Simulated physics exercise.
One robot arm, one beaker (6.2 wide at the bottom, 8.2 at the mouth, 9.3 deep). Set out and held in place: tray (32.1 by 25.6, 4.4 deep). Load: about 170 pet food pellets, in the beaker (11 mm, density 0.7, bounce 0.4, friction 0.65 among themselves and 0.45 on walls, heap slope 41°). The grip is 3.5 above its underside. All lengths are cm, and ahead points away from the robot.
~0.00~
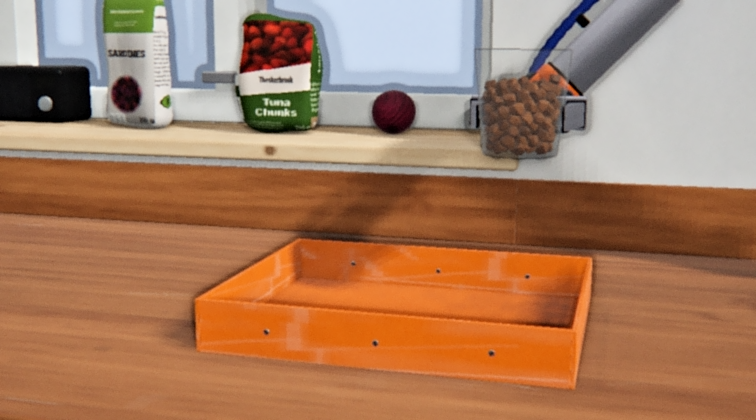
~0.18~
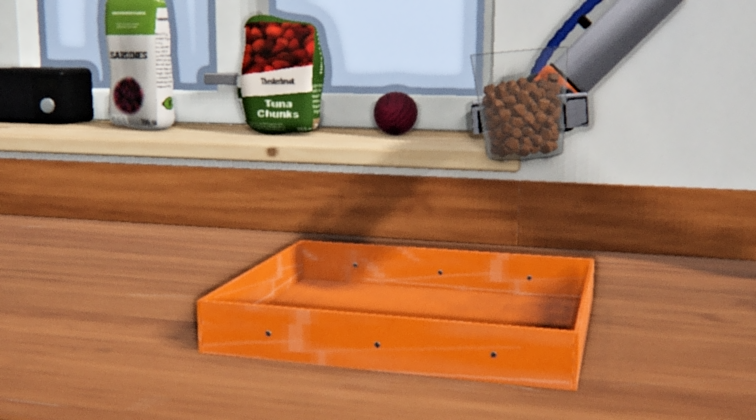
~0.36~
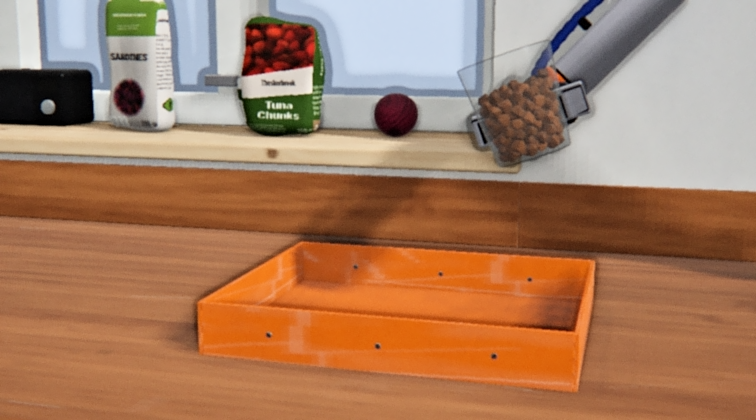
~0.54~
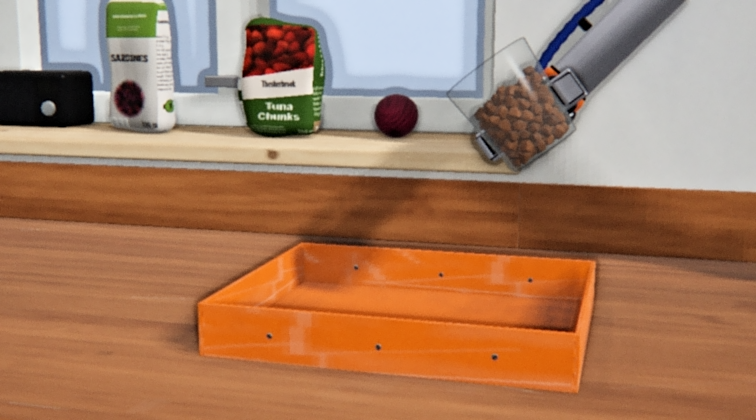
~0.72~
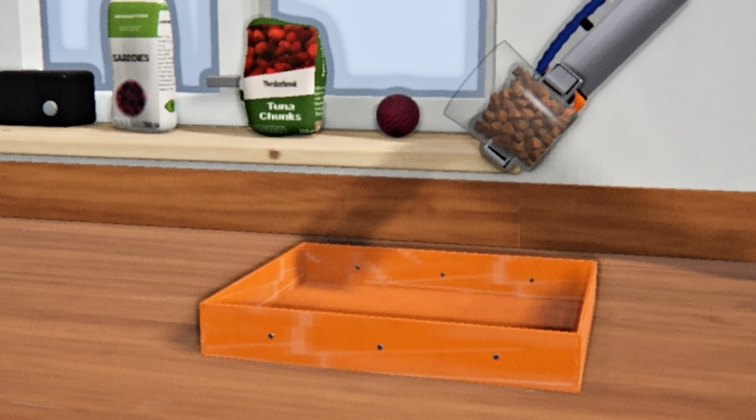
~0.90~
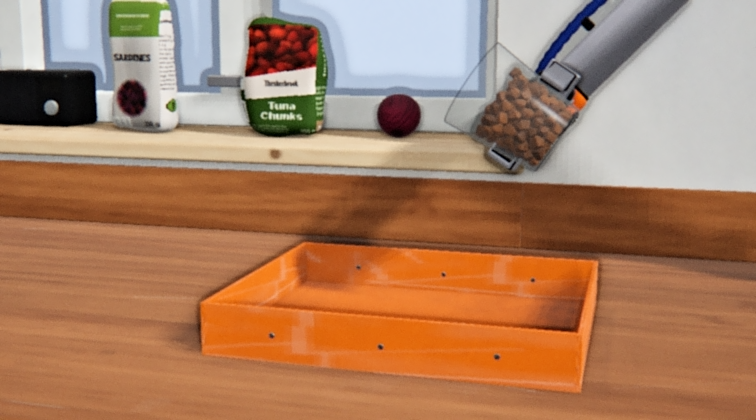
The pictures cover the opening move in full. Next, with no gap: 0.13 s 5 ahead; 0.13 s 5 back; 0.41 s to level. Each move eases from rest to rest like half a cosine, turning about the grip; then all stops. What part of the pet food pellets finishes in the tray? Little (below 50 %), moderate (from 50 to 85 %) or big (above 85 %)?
In the tray the share is little, below 50 %.
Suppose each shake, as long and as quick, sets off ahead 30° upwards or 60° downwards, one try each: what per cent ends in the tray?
Some 25 and 0 per cent.
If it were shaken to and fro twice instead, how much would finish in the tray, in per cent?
In that case some 15 per cent.
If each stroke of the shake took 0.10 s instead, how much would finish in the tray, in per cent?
Then about 30 per cent.
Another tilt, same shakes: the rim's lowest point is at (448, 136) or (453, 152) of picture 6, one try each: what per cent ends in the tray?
About 30 and 55 per cent.
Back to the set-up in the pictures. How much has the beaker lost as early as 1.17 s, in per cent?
Near 10 per cent so far.
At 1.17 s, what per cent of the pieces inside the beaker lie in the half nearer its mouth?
Some 40 per cent.
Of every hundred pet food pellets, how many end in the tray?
Some 15 per cent.
By 1.17 s, tilted 57° forward, highest piece 24 above the table; 153 in the beaker, 21 in flight or on a rim.
By 1.44 s, tilted 14° forward, highest piece 25 above the table; 151 in the beaker, 23 in the tray.
By 1.77 s, level, highest piece 25 above the table; 151 in the beaker, 23 in the tray.
By 2.82 s, level, highest piece 25 above the table; 151 in the beaker, 23 in the tray.
Final count, 151 in the beaker, 23 in the tray. That is 13 % in the tray.
